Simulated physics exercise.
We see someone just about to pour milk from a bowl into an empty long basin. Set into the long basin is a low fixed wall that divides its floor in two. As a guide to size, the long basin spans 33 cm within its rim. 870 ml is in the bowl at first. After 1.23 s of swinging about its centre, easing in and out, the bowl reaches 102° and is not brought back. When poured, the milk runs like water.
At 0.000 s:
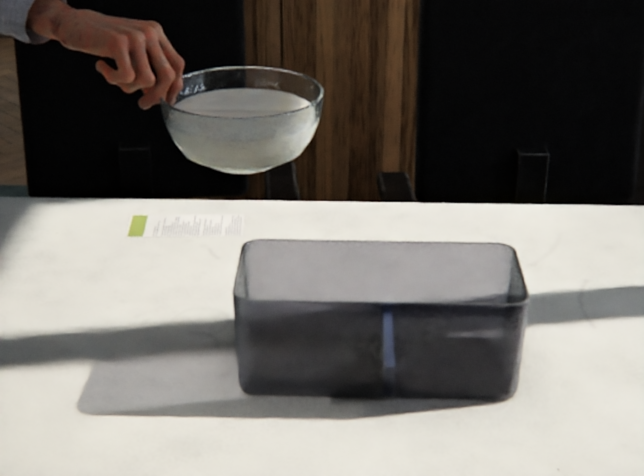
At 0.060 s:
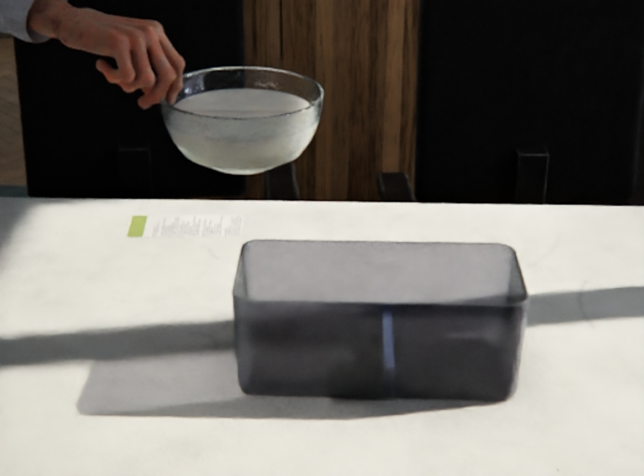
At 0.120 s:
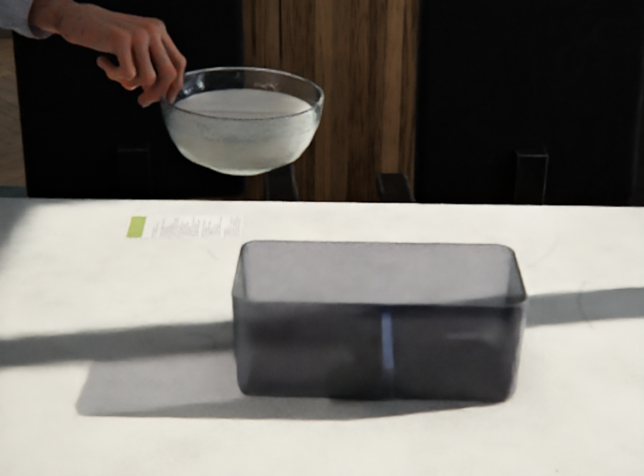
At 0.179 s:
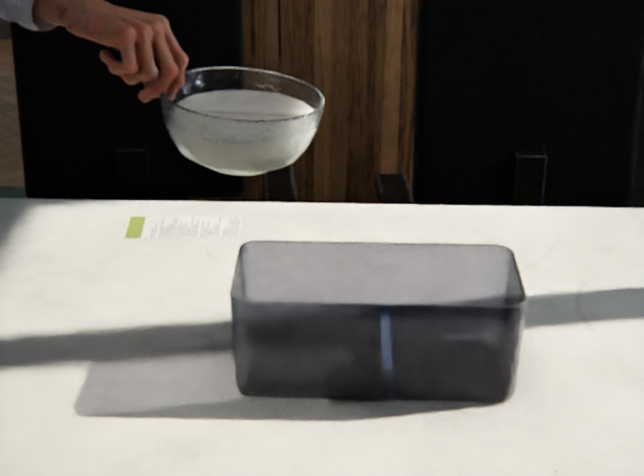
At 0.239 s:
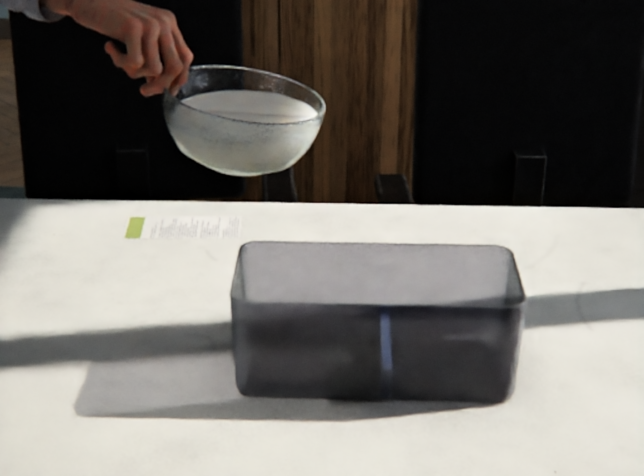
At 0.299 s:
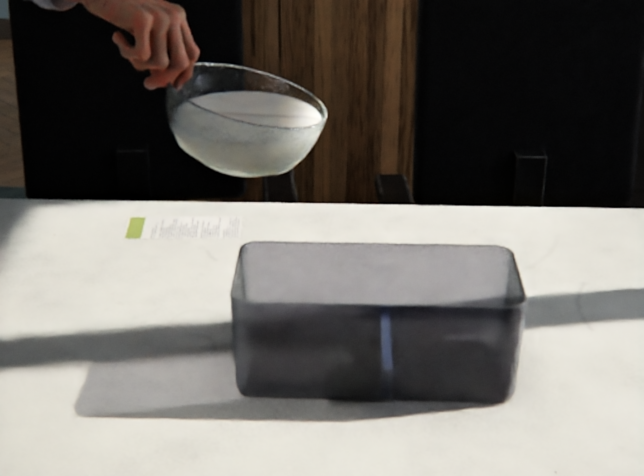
A glass bowl of milk, held by a hand at its left rim above a white table, stays almost level at first, then tilts gradually down to the right, while the long grey basin below remains still.
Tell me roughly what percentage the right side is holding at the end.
At the end it holds about 47 per cent.
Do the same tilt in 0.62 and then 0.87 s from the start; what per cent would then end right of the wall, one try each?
I'd say 30 percent on the first go, 40 percent on the next.
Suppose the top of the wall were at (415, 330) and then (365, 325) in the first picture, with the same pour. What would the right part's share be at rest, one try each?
Around 5 and 70 percent, in that order.
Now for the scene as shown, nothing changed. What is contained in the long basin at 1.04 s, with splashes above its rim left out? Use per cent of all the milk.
The share is close to 86 percent.
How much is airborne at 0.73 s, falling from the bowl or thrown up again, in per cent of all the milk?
Near 38 per cent at that time.
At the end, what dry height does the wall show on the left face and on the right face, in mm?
On the left it's about 20 mm; on the right, about 20 mm.
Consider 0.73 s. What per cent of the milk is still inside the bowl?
About 48 percent.
After 0.73 s the tilt is 66° and 47 per cent is still to pour, 7 is left of the wall and 9 right of it.
After 1.04 s the tilt is 96° and 3 per cent is still to pour, 41 is left of the wall and 46 right of it.
After 1.37 s the tilt is 102° and 0 per cent is still to pour, 52 is left of the wall and 46 right of it.
After 1.73 s the tilt is 102° and 0 per cent is still to pour, 52 is left of the wall and 47 right of it.
In the end 52 per cent lies left of the wall, 47 right of it and 1 outside.
